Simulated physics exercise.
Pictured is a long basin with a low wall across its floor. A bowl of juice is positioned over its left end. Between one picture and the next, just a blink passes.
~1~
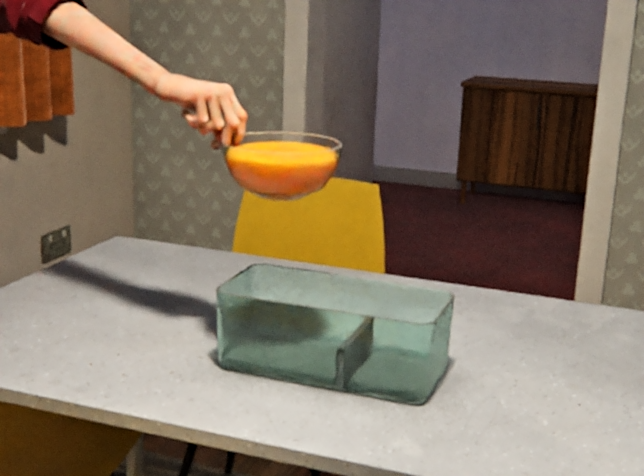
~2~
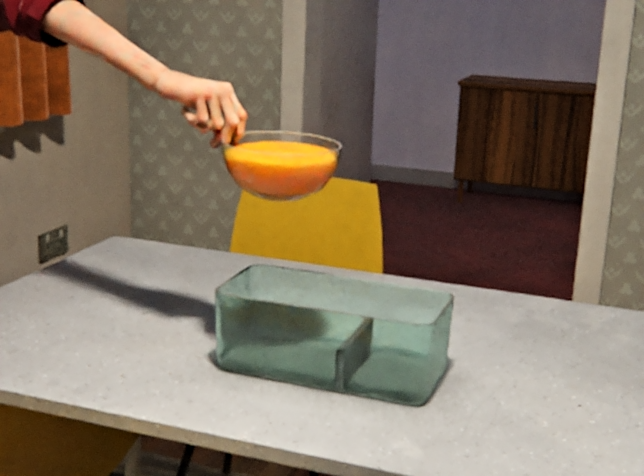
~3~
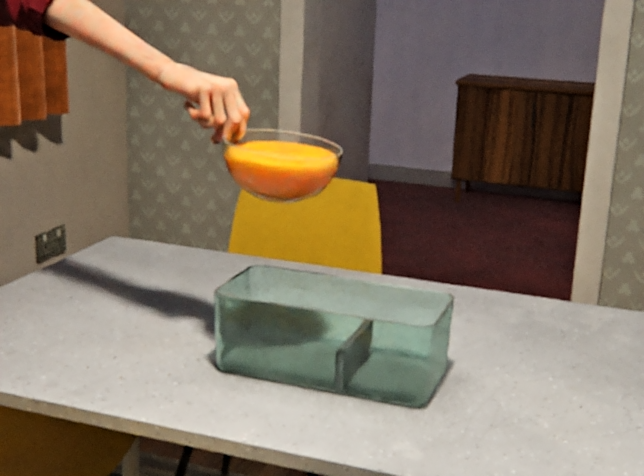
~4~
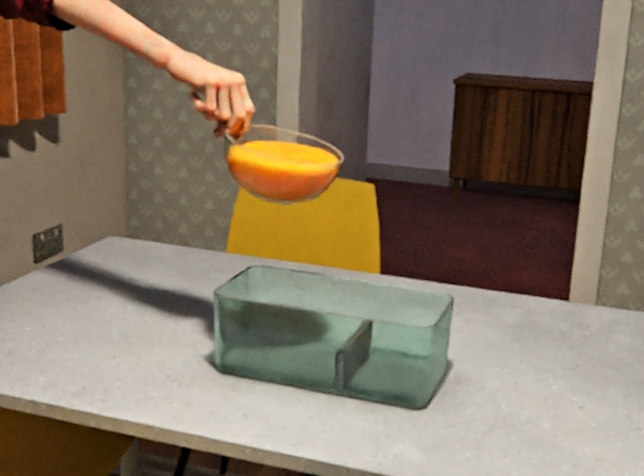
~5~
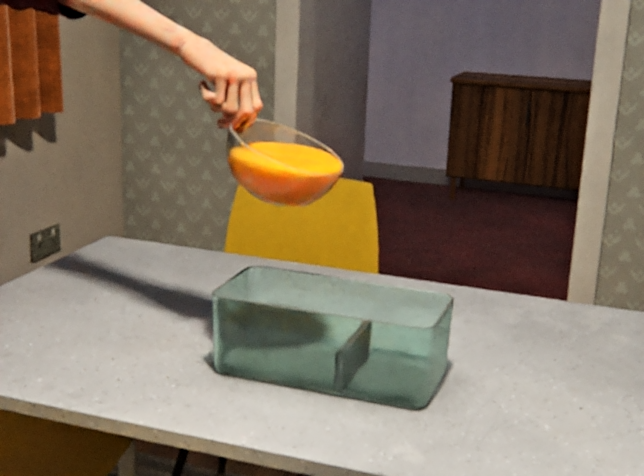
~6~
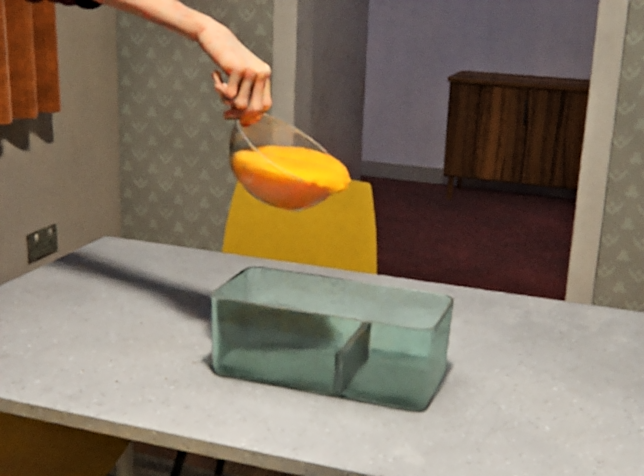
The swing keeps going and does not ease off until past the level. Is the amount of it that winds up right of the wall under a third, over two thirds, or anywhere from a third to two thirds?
Middling share.
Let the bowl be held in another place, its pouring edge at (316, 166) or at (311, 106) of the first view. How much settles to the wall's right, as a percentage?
Try one: 35 %; try two: 40 %.
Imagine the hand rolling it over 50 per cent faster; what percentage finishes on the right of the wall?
Somewhere near 50 percent.
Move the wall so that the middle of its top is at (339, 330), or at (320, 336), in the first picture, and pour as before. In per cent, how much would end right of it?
First try close to 80 percent, second try close to 85 percent.
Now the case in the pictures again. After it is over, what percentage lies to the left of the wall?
Share approx. 40 %.
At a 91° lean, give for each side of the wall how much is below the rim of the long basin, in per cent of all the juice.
0 per cent left, 40 per cent right.
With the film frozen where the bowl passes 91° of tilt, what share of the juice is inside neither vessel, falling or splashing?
That works out near 45 percent.
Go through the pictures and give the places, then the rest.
It leans 0°; its right rim is at (338, 149); the juice meets the walls at (233, 146) and (336, 157); the long basin's rim runs from (235, 278) to (444, 310); the wall's top is at (357, 333), in the first picture.
It leans 1°; its right rim is at (337, 151); the juice meets the walls at (232, 146) and (336, 158), in the second picture.
It leans 6°; its right rim is at (338, 156); the juice meets the walls at (233, 145) and (337, 161), in the third picture.
It leans 12°; its right rim is at (339, 164); the juice meets the walls at (234, 145) and (338, 164), in the fourth picture.
It leans 21°; its right rim is at (339, 174); the juice meets the walls at (236, 146) and (339, 168); 1 per cent is over the edge, in the fifth picture.
It leans 31°; its right rim is at (338, 186); the juice meets the walls at (239, 150) and (335, 176); 8 per cent is over the edge, in the sixth picture.
A moment on, the bowl is tipped on its side and 14 per cent is still to pour, 2 is left of the wall and 40 right of it.
Next, the bowl is tipped right over and 0 per cent is still to pour, 28 is left of the wall and 58 right of it.
Then the bowl is tipped right over and 0 per cent is still to pour, 36 is left of the wall and 61 right of it.
Later the bowl is tipped right over and 0 per cent is still to pour, 38 is left of the wall and 59 right of it.
At rest 38 per cent lies left of the wall, 59 right of it and 3 outside.
